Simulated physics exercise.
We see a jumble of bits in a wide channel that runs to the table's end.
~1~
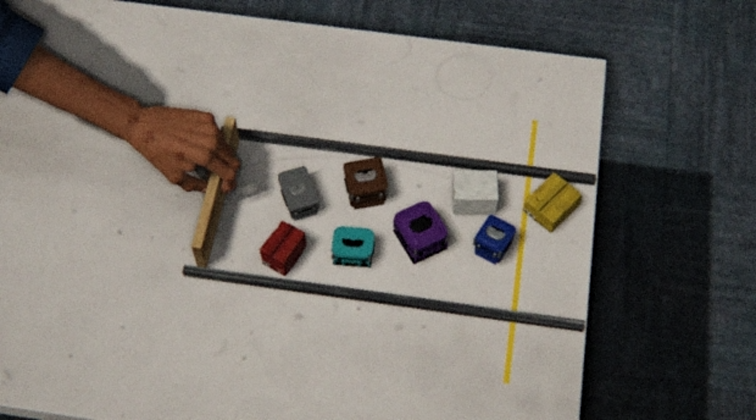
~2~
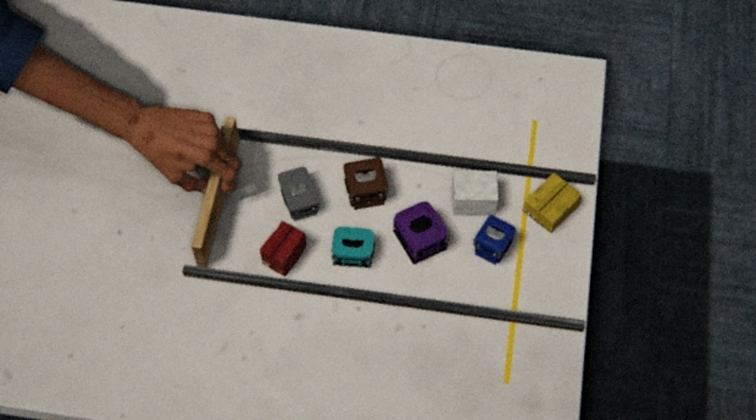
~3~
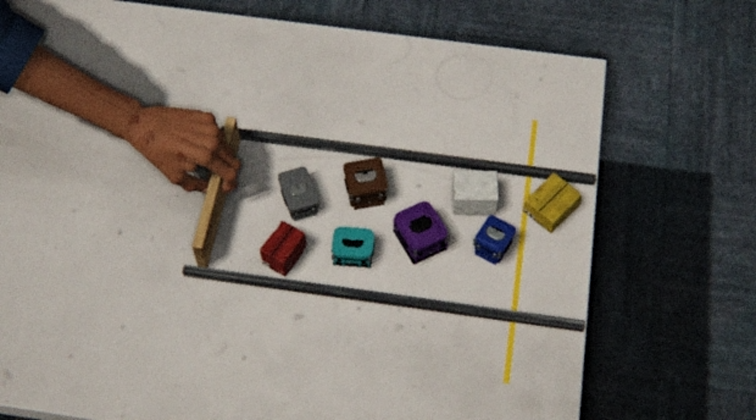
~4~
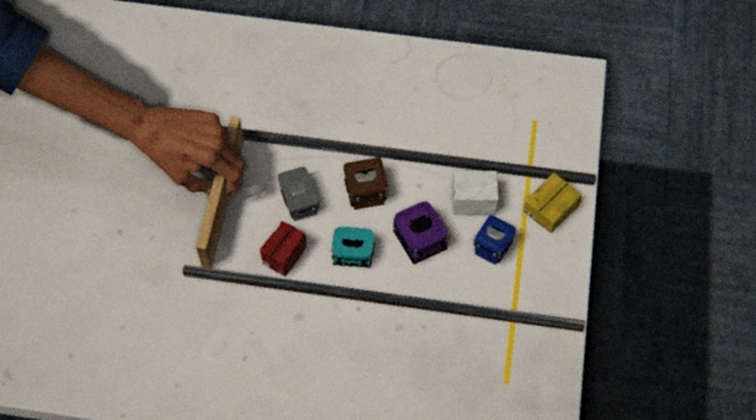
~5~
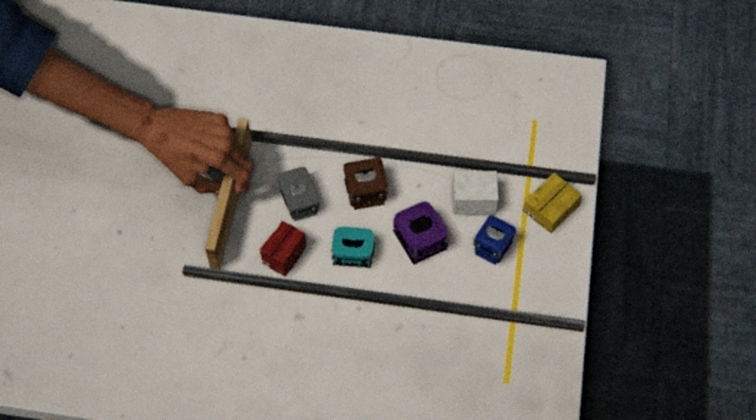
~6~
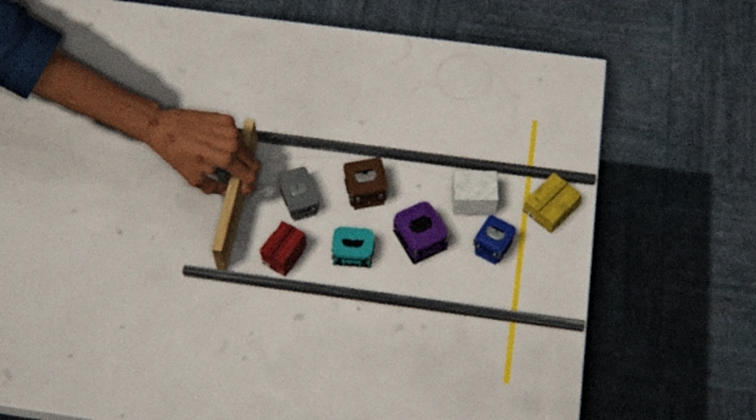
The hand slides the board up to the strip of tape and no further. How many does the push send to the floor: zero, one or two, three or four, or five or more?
The number that fall off is one or two.
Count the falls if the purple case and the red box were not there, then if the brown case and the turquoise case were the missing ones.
The counts: 1 and 1.
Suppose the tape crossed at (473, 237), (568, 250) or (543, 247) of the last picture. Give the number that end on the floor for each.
Down on the floor: 0, 5 and 4.
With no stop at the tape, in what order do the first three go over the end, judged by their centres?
They are the yellow box, the blue case, the white block.
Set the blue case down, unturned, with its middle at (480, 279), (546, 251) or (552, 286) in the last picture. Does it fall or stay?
Place by place, it comes down; comes down; goes over.
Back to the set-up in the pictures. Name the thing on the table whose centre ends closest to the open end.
Foremost is the white block.
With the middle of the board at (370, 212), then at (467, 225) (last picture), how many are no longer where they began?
First 5, then 8.
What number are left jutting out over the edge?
The number is 2.
Soon after, none off yet; yellow box at rest near (552, 203); blue case at rest near (494, 240); white block at rest near (475, 193).
In the end, the number that fall off is one or two; gone, blue case and yellow box.
